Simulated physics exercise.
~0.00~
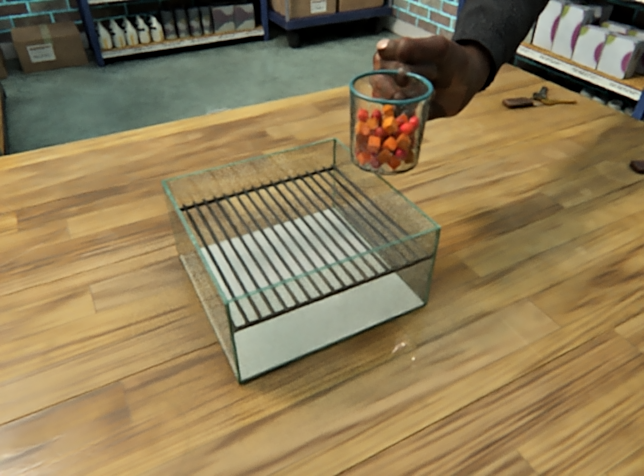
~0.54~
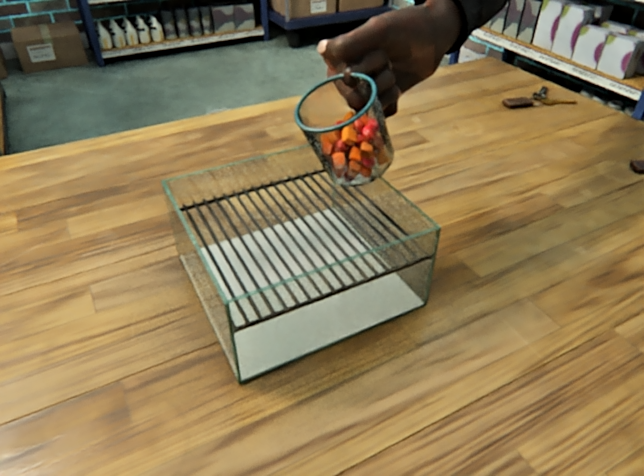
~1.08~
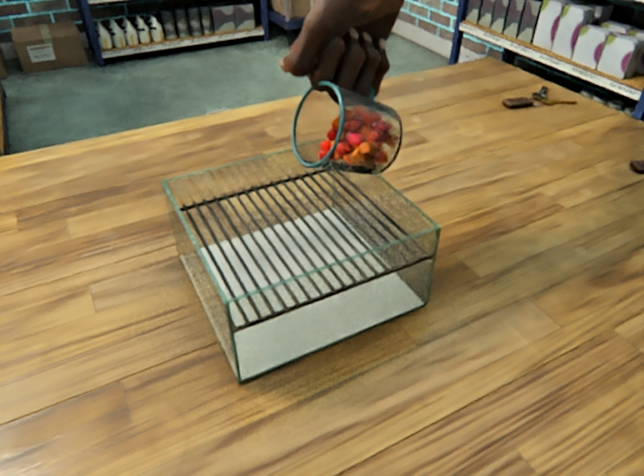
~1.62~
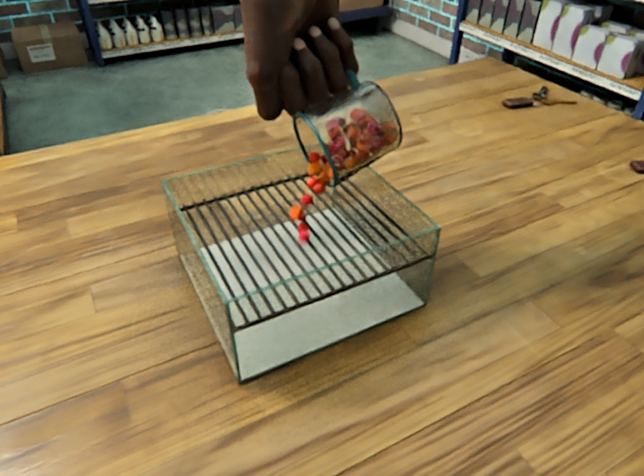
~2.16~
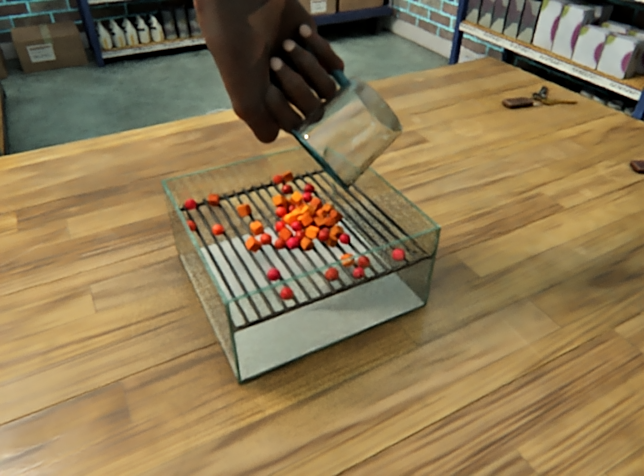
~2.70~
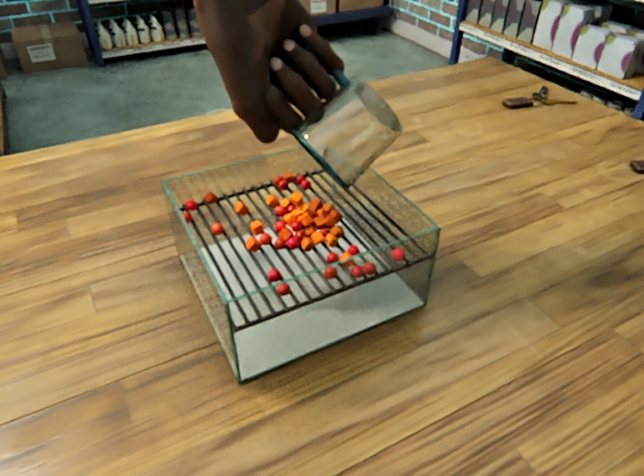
In the video, a hand moves a clear cup of red and orange pieces left over a glass box with a wire rack and tips it until it empties. The pieces tumble out and scatter across the wires, where both colours stay, with none beneath the rack.
